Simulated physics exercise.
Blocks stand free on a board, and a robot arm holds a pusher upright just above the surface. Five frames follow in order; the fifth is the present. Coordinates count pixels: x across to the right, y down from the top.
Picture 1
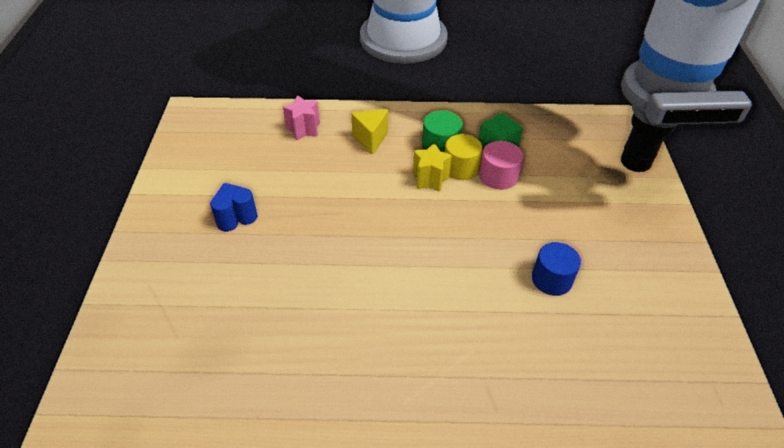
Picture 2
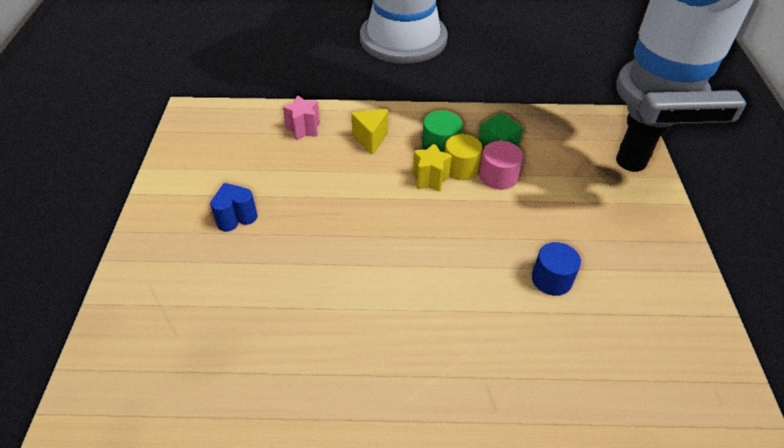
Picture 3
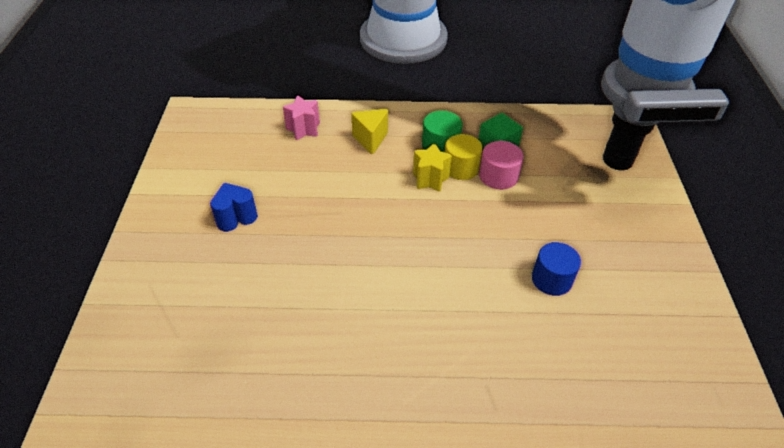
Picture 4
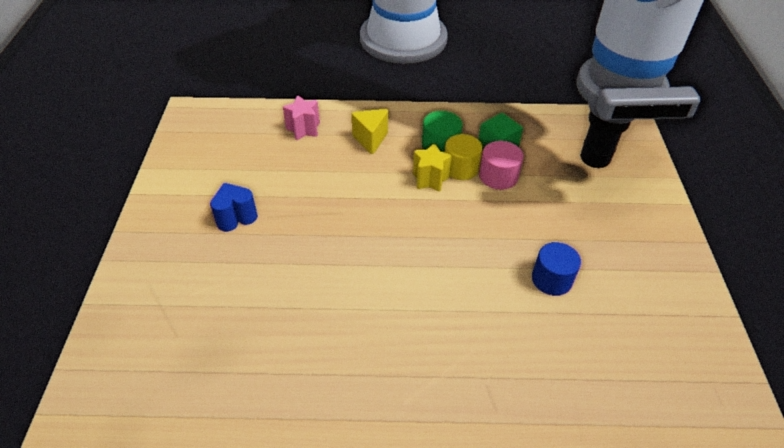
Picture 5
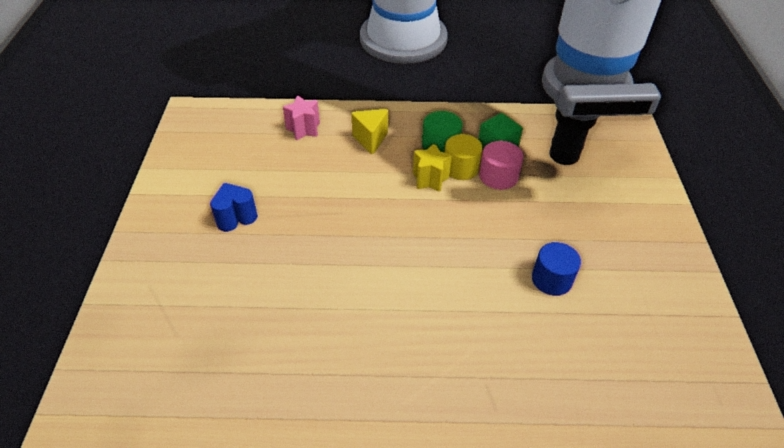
The footage shows a robot arm holding a black pusher over a wooden board scattered with colourful blocks, moving it left from the right edge, slowly at first, toward the clustered yellow, green and pink blocks, which all stay still.
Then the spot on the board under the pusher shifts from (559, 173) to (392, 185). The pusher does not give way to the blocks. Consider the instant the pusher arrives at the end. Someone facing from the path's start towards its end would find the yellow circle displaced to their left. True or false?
The claim does not hold.
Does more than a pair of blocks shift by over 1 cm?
The answer is yes.
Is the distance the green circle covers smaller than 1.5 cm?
Yes, that is what happens.
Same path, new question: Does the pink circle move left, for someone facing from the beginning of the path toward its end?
I'd say yes.
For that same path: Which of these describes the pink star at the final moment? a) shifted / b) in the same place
My answer is option b.
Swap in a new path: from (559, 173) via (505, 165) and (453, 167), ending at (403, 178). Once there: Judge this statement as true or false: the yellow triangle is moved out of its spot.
This is false.
The first path, step by step. One third of the way, pusher at (507, 161); yellow star at (418, 162); green circle at (440, 120); yellow circle at (439, 145); pink circle at (474, 159).
Two thirds of the way, pusher at (450, 165); yellow star at (385, 165), turned 15° anticlockwise; green circle at (440, 120); yellow circle at (423, 142); pink circle at (420, 171).
At the end, pusher at (392, 169); pink star still; yellow star at (355, 166), turned 25° clockwise; green circle at (440, 120); yellow circle at (404, 139); pink circle at (376, 186).
